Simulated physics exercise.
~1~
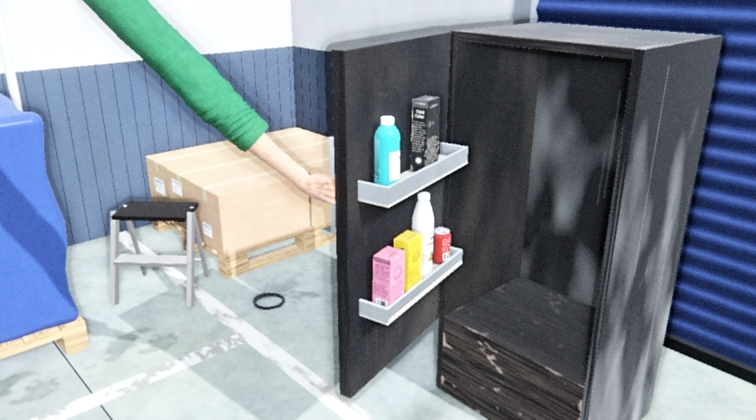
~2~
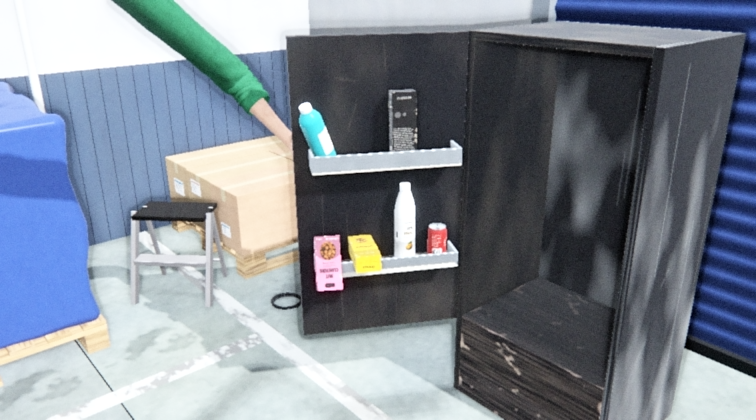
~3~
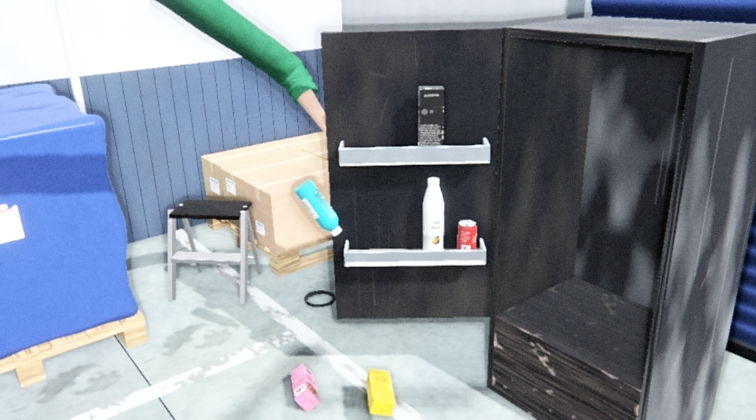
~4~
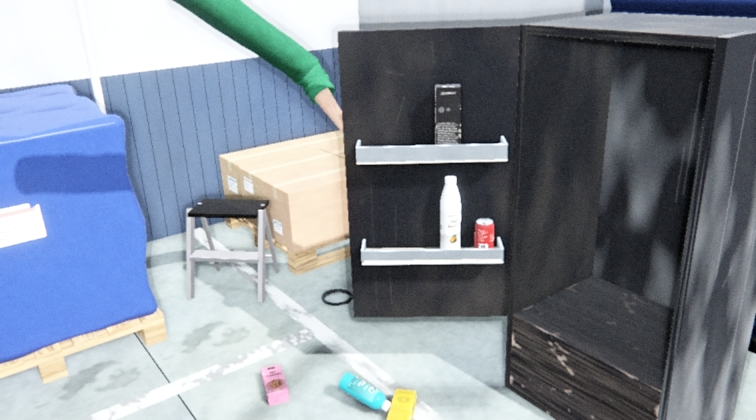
A hand swings a black cabinet door wider, and three of six items tumble to the floor.
